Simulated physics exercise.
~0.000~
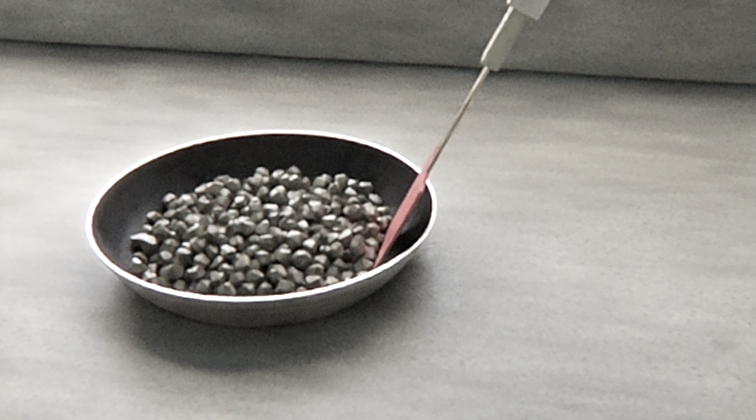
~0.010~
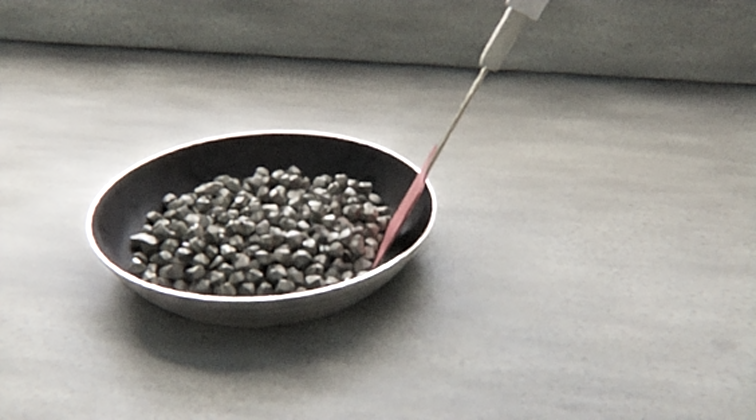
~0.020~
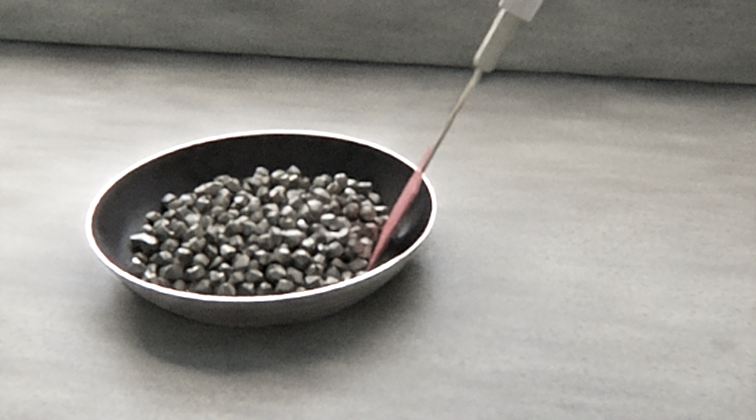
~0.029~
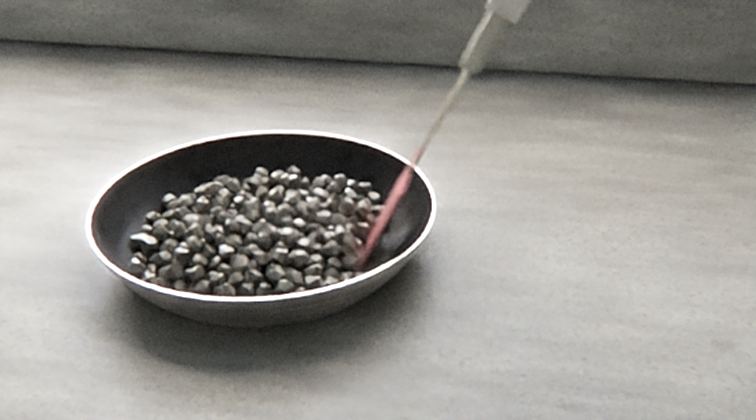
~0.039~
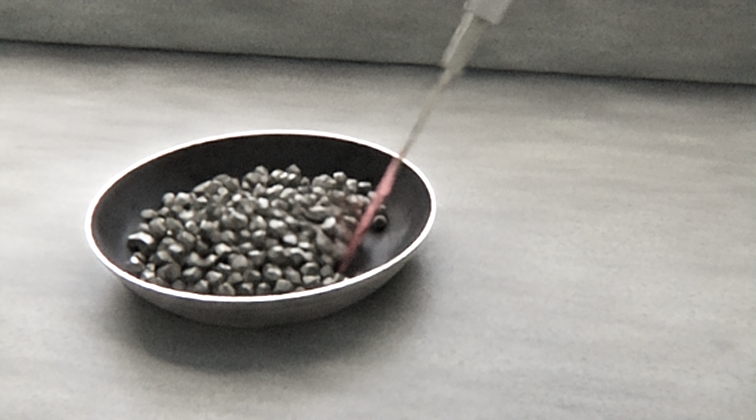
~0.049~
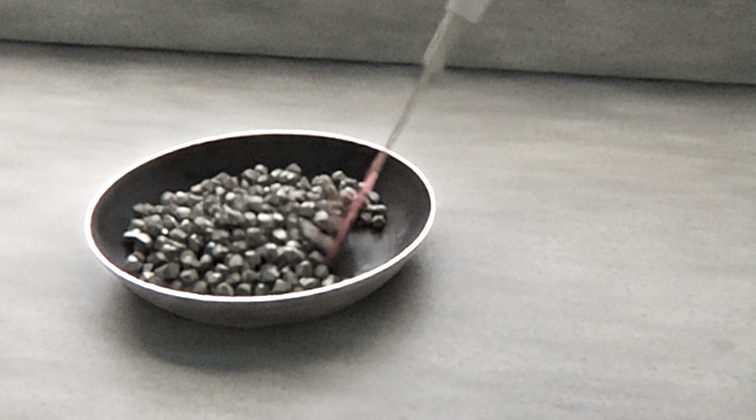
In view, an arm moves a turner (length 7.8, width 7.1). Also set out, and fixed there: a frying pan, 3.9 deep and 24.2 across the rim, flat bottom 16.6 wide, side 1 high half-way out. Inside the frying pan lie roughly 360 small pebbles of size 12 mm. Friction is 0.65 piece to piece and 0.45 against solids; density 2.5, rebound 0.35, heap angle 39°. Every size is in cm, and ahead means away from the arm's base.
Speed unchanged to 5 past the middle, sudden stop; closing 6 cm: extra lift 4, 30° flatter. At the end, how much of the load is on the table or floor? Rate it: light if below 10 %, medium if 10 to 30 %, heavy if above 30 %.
Rating: Medium.
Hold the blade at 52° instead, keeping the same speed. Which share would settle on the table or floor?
Some 15 in a hundred.
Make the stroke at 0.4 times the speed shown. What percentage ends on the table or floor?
I'd put it at about 0 per cent.
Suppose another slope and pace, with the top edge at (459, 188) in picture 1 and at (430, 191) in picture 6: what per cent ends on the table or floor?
5 per cent.
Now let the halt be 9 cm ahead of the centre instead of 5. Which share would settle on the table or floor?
With that change, I'd expect about 35 per cent.
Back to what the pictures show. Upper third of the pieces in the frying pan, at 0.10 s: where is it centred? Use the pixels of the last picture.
Centre: Approx. (212, 210) in the last view.
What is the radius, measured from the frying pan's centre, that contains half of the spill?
Looks like roughly 28 centimetres to me.
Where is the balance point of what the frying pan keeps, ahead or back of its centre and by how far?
Offset forward: Around 3.5 cm.
After 0.07 s, sloping 63°, highest piece 5 above the table; 361 in the frying pan.
After 0.10 s, sloping 54°, highest piece 6 above the table; 361 in the frying pan.
After 0.31 s, sloping 34°, highest piece 8 above the table; 294 in the frying pan, 61 on the table or floor, 6 on the blade or in flight.
After 1.36 s, sloping 34°, highest piece 4 above the table; 294 in the frying pan, 67 on the table or floor.
At rest, 294 in the frying pan, 67 on the table or floor. That is 19 % on the table or floor.
